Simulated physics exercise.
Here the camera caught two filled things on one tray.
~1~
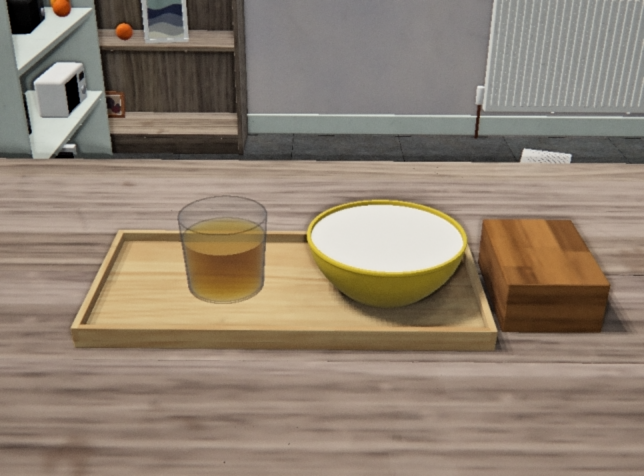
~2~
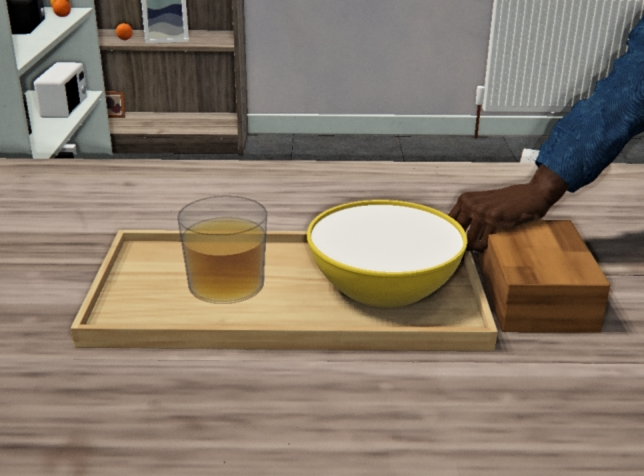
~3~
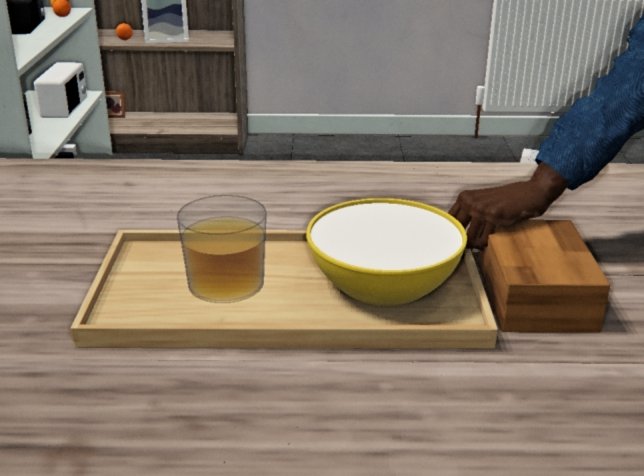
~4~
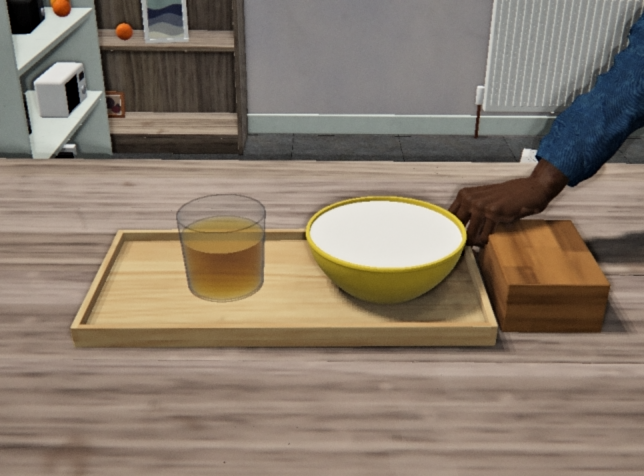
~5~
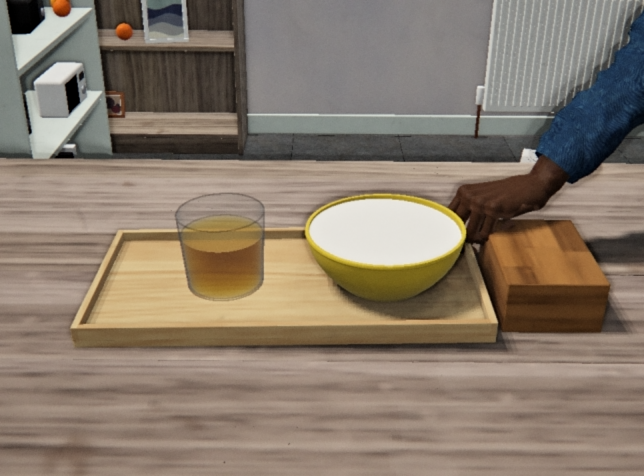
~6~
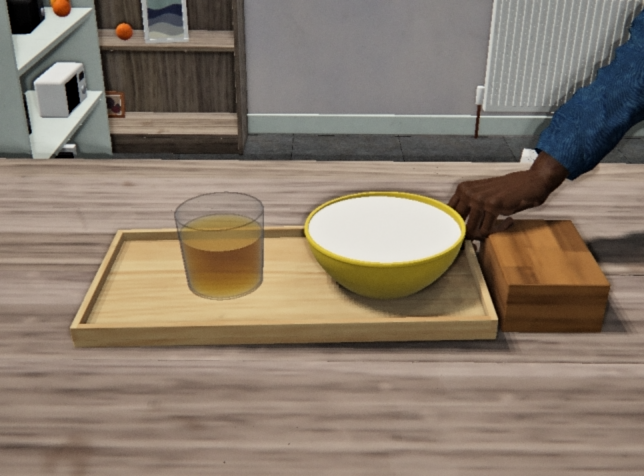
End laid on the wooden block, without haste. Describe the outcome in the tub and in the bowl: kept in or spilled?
Tub kept in, bowl spilled.
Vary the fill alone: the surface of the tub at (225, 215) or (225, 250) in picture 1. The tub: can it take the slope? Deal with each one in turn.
In turn: Leaks, holds.
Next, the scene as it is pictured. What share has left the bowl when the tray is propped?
Reading: Some 18 per cent.
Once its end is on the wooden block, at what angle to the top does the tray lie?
I'd say it's sitting at around 9°.
Shortly, the tray slopes by about 5°; tub, none is lost; bowl, it has lost some.
Then, the tray slopes by about 10°; tub, none is lost; bowl, it has lost some.
At the finish, the tray slopes by about 9°, resting on the wooden block; tub, none is lost; bowl, it has lost some.
